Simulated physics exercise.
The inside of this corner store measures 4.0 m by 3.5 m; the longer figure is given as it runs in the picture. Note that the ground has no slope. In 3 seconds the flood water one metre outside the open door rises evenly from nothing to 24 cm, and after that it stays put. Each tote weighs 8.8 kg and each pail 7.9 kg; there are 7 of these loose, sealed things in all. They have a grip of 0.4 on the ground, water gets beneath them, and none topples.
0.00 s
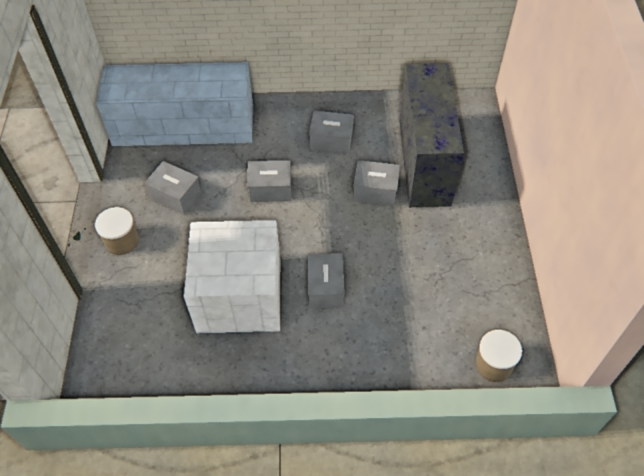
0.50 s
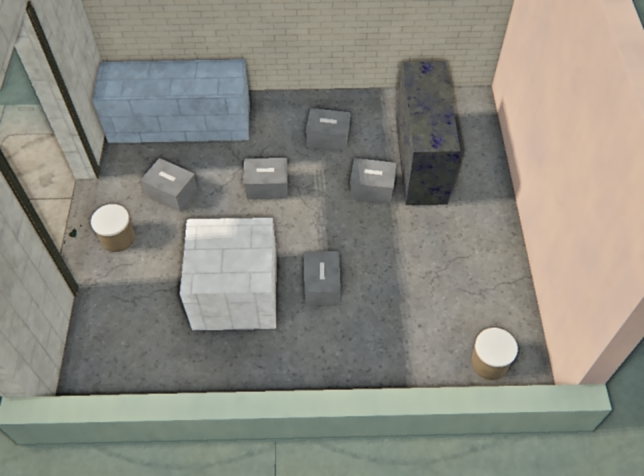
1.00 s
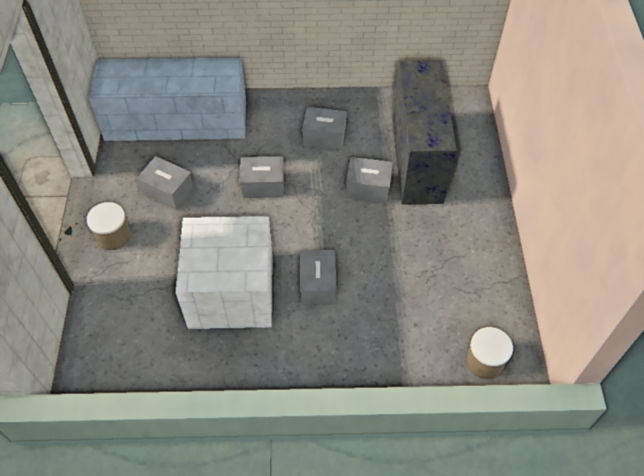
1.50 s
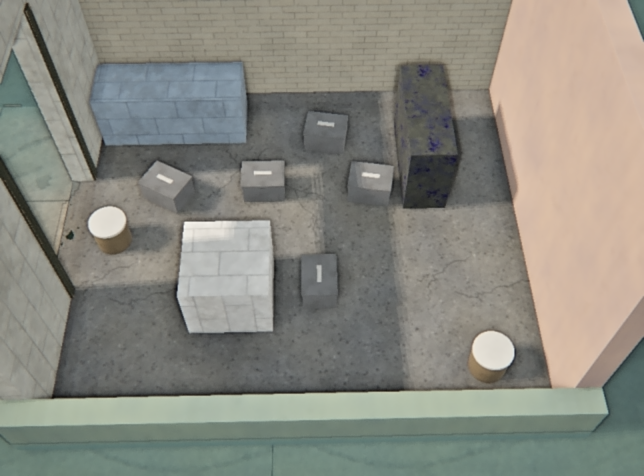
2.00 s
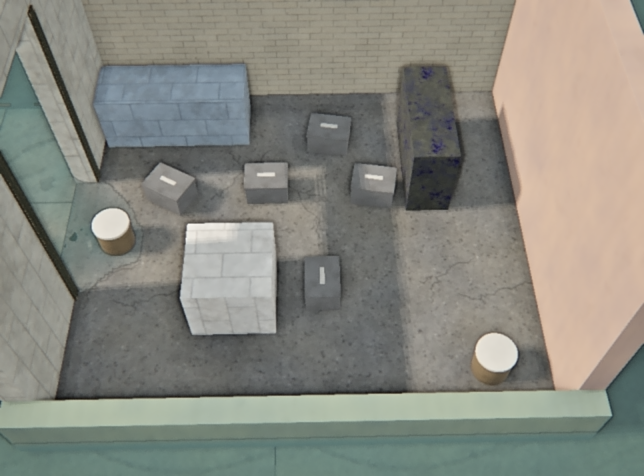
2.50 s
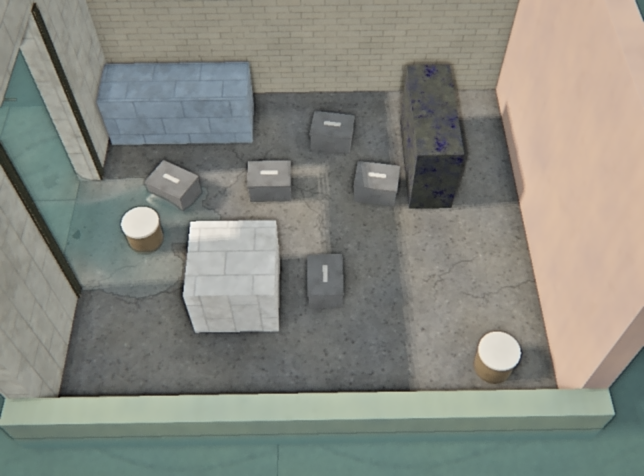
In a small walled store, water enters through the left opening and a round container shifts right.
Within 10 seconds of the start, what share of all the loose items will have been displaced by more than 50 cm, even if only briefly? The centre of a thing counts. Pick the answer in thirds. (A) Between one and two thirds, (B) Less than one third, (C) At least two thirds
C.
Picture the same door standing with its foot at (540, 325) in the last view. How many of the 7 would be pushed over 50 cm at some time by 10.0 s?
Then 6.
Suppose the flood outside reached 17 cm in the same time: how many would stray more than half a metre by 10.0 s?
Result: 5.
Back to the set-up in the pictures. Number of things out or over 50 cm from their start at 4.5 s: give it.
My count gives 3.
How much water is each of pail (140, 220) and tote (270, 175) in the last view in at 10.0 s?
Close to 17 and 13 centimetres.
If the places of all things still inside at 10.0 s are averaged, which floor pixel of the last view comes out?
The centre sits near (401, 234).
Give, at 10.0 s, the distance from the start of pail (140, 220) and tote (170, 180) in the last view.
350 cm and 140 cm respectively.
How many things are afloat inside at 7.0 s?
That would be 5 of them.
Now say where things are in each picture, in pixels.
A pail at (114, 222) rests on the ground; a tote at (171, 180), on the bottom; 0.0 m2 under water; 0 of 7 have shifted, in the first picture.
A pail at (110, 219) rests on the ground; a tote at (168, 177), on the bottom; water covers 0.0 m2; 0 of 7 have shifted, in the second picture.
A pail at (106, 217), on the bottom; a tote at (164, 175), on the bottom; water covers 0.0 m2; 0 of 7 have shifted, in the third picture.
A pail at (107, 222) rests on the ground; a tote at (165, 179) rests on the ground; 0.0 m2 under water; 0 of 7 have shifted, in the fourth picture.
A pail at (110, 223), on the bottom; a tote at (168, 181), on the bottom; 0.3 m2 under water; 0 of 7 have shifted, in the fifth picture.
A pail at (140, 222) rests on the ground, 23 cm from its start; a tote at (172, 179) rests on the ground; water covers 1.0 m2; 1 of 7 have shifted, in the sixth picture.
After 3.5 s 2 of 7 are over 50 cm from their spots; 0 afloat.
After 4.5 s 3 of 7 are over 50 cm from their spots; 0 afloat.
After 7.0 s 5 of 7 are over 50 cm from their spots; 5 afloat.
After 10.0 s 7 of 7 are over 50 cm from their spots, and 7 have been at some point; 6 afloat.
